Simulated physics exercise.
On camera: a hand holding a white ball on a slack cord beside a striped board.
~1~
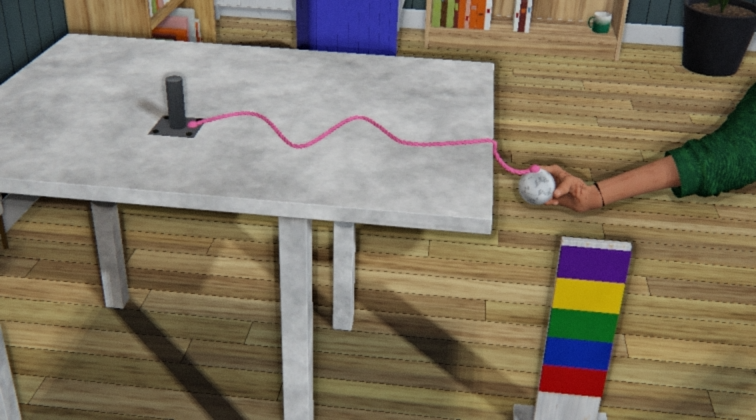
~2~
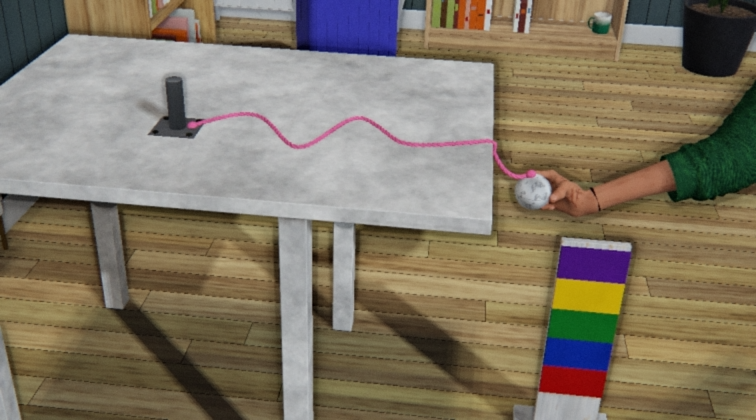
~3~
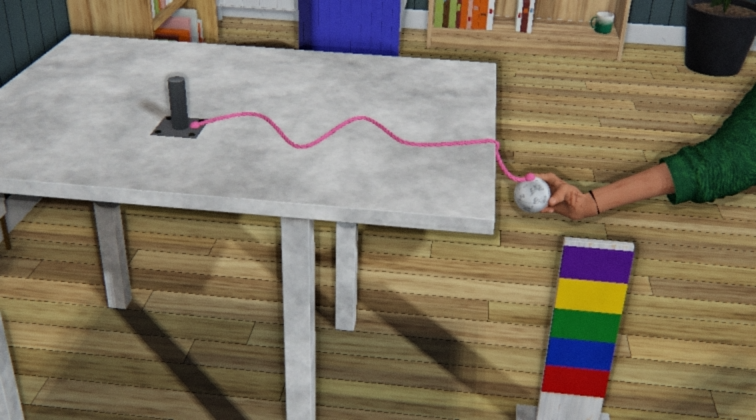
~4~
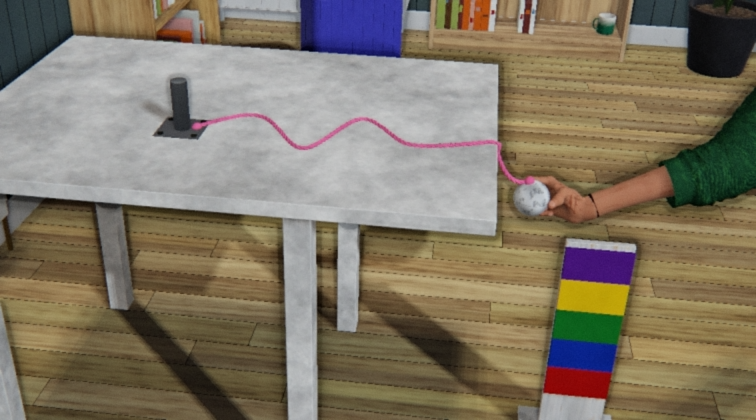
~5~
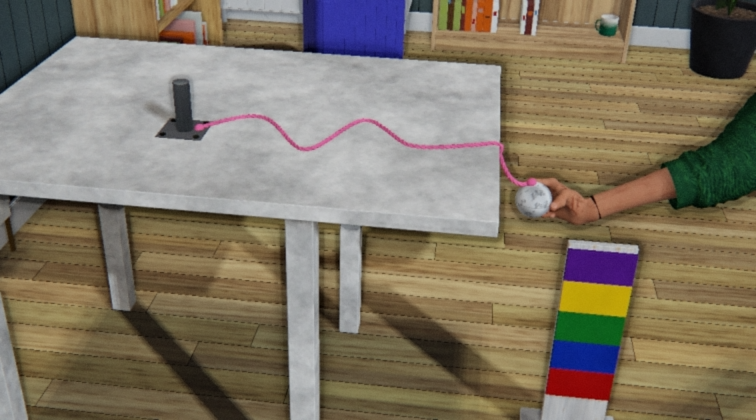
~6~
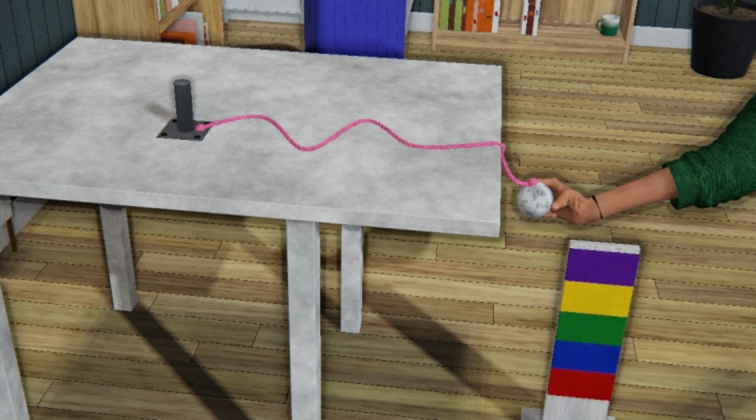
An arm in a green sleeve reaches in from the right of a wood-floored room, seen from slightly above, holding a white ball beside a pale grey table. A slack pink cord winds across the tabletop from a dark post to the ball, with a board striped purple, yellow, green, blue and red at lower right. The hand lowers the ball slightly, while the view shifts very slightly.
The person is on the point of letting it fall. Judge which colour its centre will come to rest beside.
Its centre comes to rest beside green.
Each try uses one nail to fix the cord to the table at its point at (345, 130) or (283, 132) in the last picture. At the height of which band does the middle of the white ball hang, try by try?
Results, in sequence: Purple / yellow.
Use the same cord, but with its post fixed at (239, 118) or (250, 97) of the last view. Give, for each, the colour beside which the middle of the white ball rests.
Blue; blue.
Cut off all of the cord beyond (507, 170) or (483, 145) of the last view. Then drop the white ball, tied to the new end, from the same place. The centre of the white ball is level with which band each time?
Cut one gives yellow; cut two gives purple.
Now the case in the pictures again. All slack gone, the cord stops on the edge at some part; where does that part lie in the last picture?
Check around (392, 134) - that's where it is.
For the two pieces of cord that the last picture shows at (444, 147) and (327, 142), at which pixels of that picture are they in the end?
First one close to (496, 209), second close to (390, 141).
Soon after, ball near (469, 321); level with green.
Then, ball near (502, 321); level with green.
At rest, ball near (488, 323); level with green. Its centre hangs level with the green band.
